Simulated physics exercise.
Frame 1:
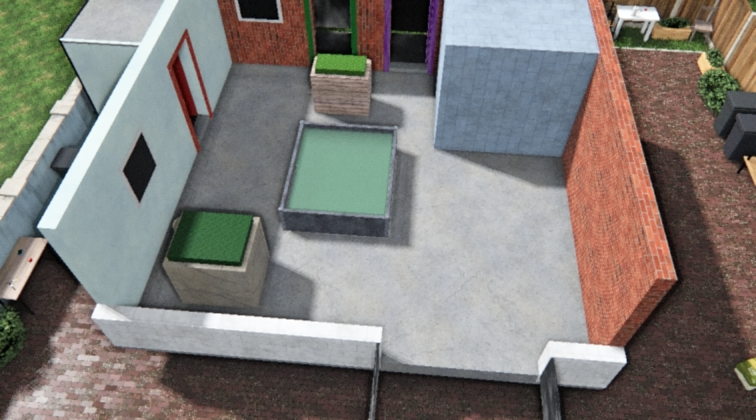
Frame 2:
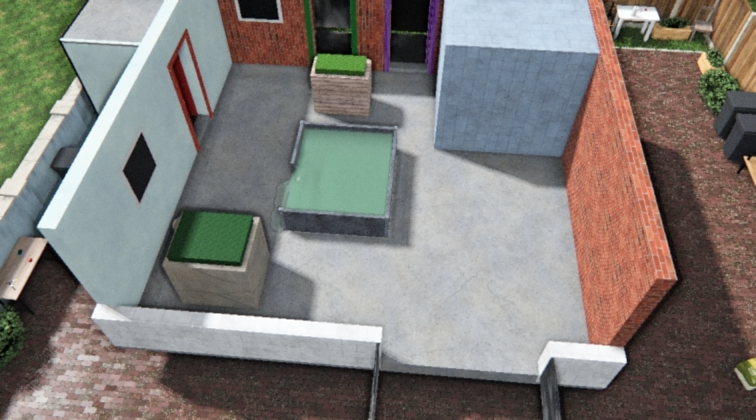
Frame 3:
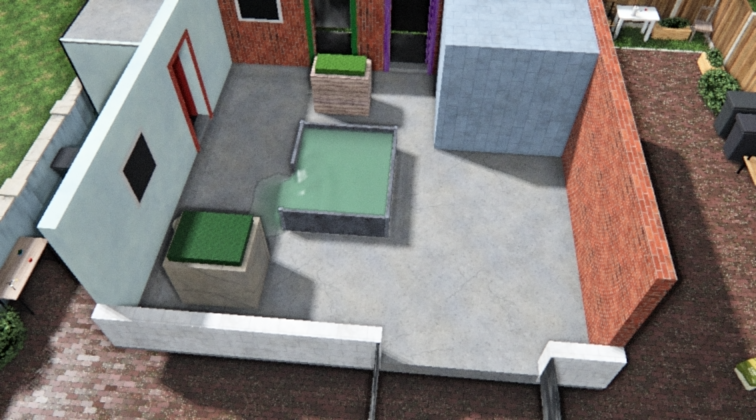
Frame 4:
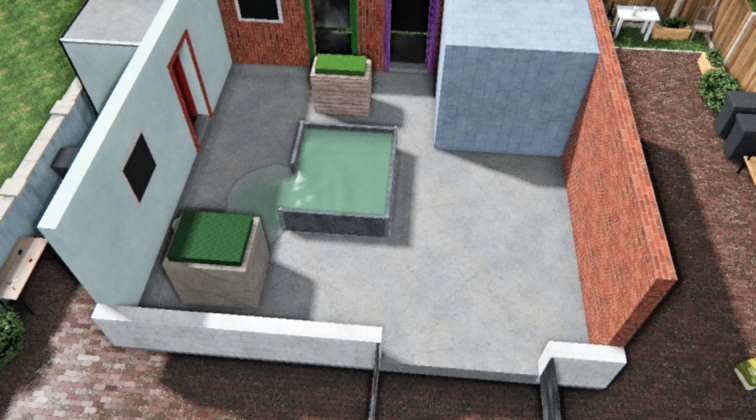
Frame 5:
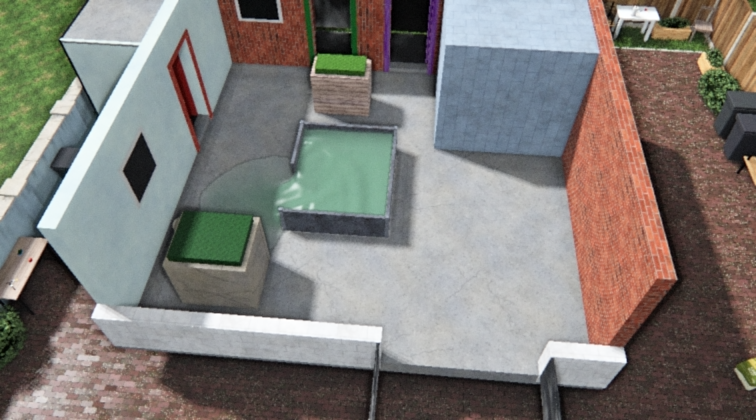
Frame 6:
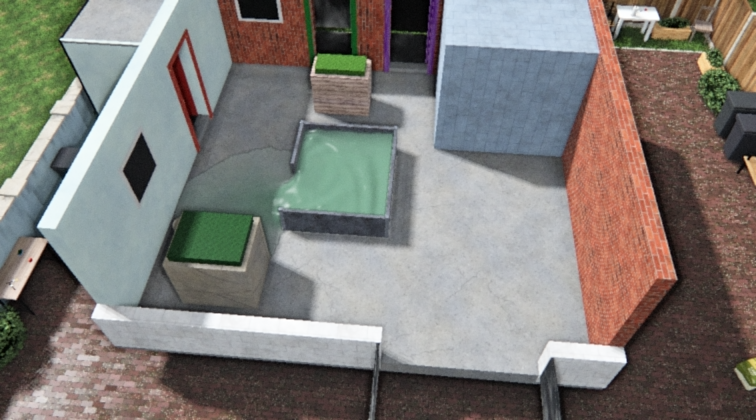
The footage shows a walled yard from above, where green water lies still in a dark-sided tank before pouring out through a gap on its left side. A thin sheet spreads leftward across the grey ground as ripples cross the tank.
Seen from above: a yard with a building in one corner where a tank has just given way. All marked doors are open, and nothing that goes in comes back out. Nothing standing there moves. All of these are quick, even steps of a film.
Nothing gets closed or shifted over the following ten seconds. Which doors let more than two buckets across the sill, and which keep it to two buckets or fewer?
At the end, the green door surpasses two buckets. The purple door does not surpass two buckets. The red door does not surpass two buckets.
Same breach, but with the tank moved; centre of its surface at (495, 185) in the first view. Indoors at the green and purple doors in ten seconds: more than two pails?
As I see it, the green door does not reach it; the purple door does not reach it.
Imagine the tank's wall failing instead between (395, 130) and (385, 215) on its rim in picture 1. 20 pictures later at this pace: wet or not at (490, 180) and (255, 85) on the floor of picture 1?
The first spot is swamped, the second spared.
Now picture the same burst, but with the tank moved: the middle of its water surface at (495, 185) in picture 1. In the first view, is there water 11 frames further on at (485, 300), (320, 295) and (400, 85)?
Bone-dry, soaked, bone-dry.
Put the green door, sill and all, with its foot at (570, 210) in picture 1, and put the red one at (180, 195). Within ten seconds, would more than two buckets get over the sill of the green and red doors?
Result - green door does not reach it, red door crosses the line.
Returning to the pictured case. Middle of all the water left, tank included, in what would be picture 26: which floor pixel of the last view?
That comes out near (278, 184).
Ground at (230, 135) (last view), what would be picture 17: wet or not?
Lab note - point status: Swamped.
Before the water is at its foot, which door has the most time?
It's the purple one.
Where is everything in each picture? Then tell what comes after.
The first frame shows still water in the water tank at (342, 169).
In the second frame, water pours out at (291, 199) and has run to a hidden place.
In the third frame, water pours out at (291, 200) and has run to (265, 183).
In the fourth frame, water pours out at (291, 200) and has run to (236, 188).
In the fifth frame, the front is at (208, 191), out from the gap at (291, 200).
In the sixth frame, water pours out at (291, 200) and has run to (184, 189).
A moment on, water covers 15 % of the floor; the green door not reached, the purple door not reached, the red door wet at the sill, nothing in.
Next, water covers 20 % of the floor; the green door not reached, the purple door not reached, the red door wet at the sill, nothing in.
Then, water covers 35 % of the floor; the green door not reached, the purple door not reached, the red door wet at the sill, nothing in.
Later, water covers 60 % of the floor; the green door over two buckets in, the purple door wet at the sill, nothing in, the red door wet at the sill, nothing in.
In the end, water covers 85 % of the floor; the green door over two buckets in, the purple door under two buckets in, the red door wet at the sill, nothing in.
